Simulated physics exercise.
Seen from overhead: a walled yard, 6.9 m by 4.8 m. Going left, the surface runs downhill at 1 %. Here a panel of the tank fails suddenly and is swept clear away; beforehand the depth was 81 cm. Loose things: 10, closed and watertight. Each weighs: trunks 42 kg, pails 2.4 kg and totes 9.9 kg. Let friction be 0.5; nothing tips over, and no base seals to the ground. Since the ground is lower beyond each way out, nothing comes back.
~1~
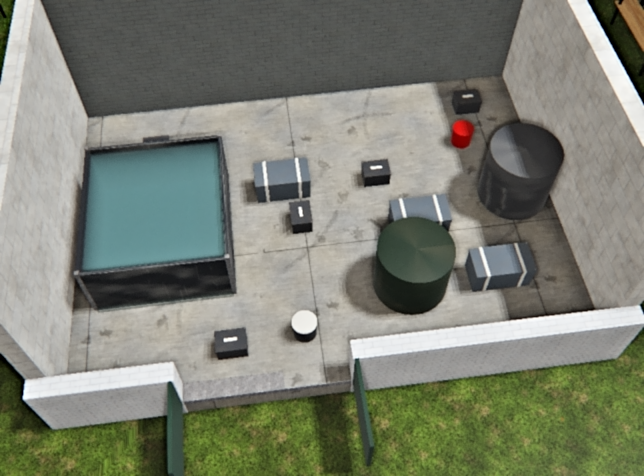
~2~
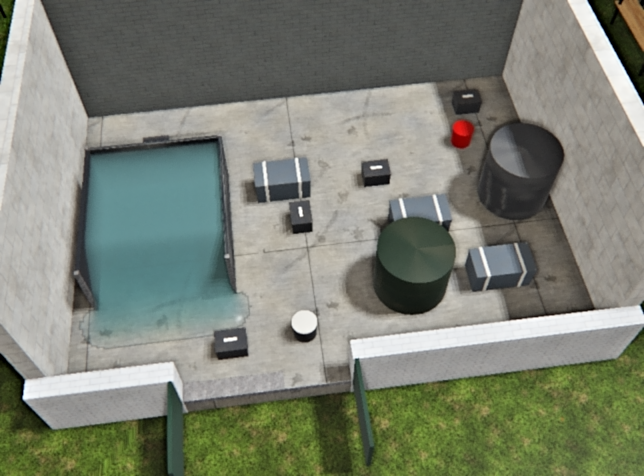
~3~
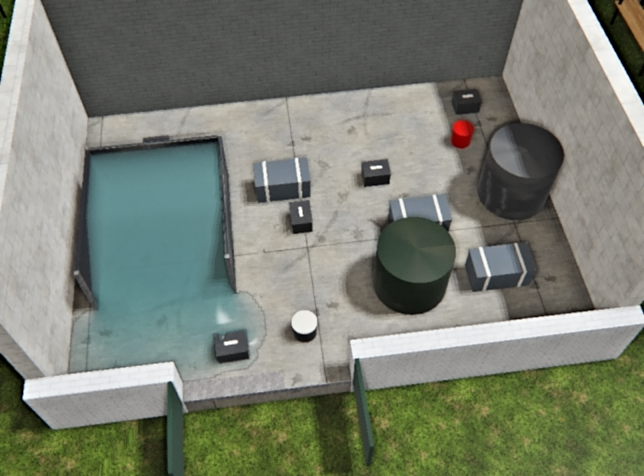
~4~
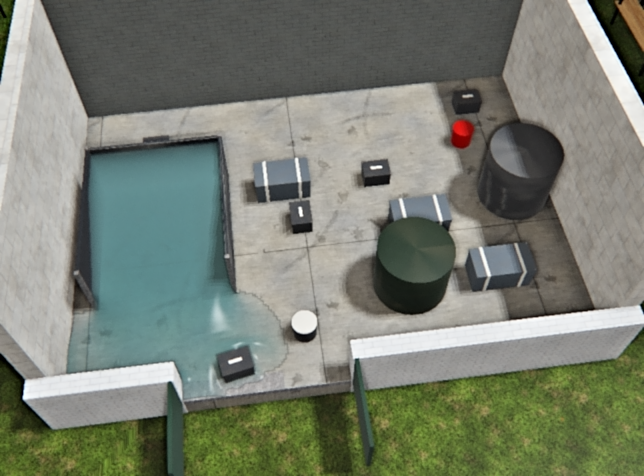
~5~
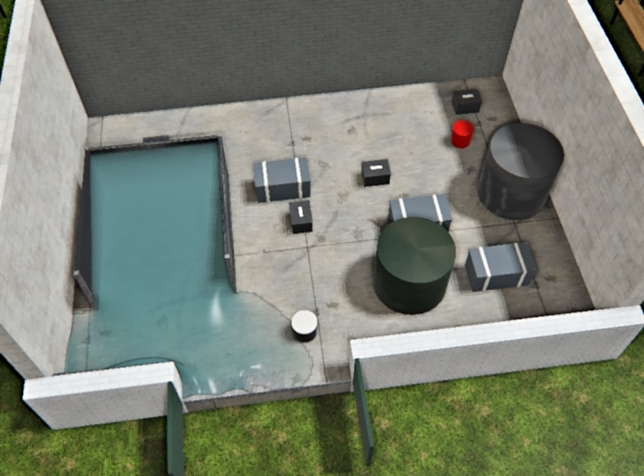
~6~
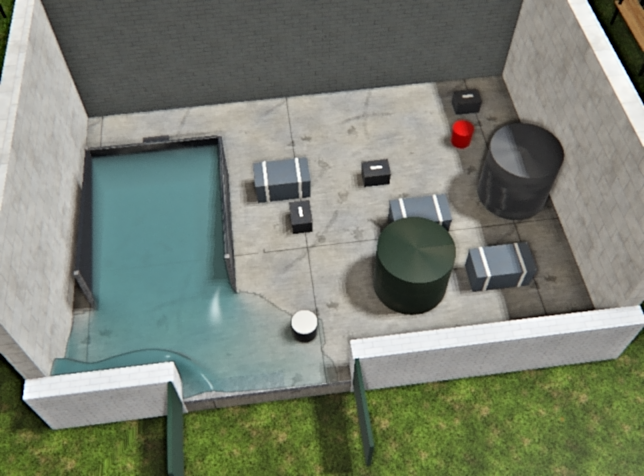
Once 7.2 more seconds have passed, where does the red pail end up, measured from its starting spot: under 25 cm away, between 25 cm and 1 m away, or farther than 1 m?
The red pail ends up between 25 cm and 1 m from its start.
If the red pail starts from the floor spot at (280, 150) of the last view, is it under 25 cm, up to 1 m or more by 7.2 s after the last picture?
I'd say it lands far off.
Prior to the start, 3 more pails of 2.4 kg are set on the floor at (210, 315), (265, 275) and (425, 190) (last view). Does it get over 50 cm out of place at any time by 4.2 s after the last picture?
Taking them in order: Far enough, not far enough and not far enough.
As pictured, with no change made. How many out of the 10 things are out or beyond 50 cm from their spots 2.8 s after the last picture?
2 of them.
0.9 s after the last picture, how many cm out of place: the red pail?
Around 0 centimetres.
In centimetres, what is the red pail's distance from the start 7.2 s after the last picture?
I'd say close to 40 centimetres.
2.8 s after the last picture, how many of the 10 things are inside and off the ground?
1.
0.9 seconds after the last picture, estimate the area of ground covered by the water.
The covered patch comes to about 8.5 m2.
Then, 0.9 s after the last picture the red pail is near (464, 128), 0.0 m from its start, aground; 1 of 10 are out; 0 afloat.
Then, 2.8 s after the last picture the red pail is near (464, 128), 0.0 m from its start, aground; 1 of 10 are out; 1 afloat.
Then, 4.8 s after the last picture the red pail is near (464, 128), 0.0 m from its start, aground; 1 of 10 are out; 0 afloat.
Then, 7.2 s after the last picture the red pail is near (490, 129), 0.4 m from its start, afloat; 1 of 10 are out; 2 afloat.
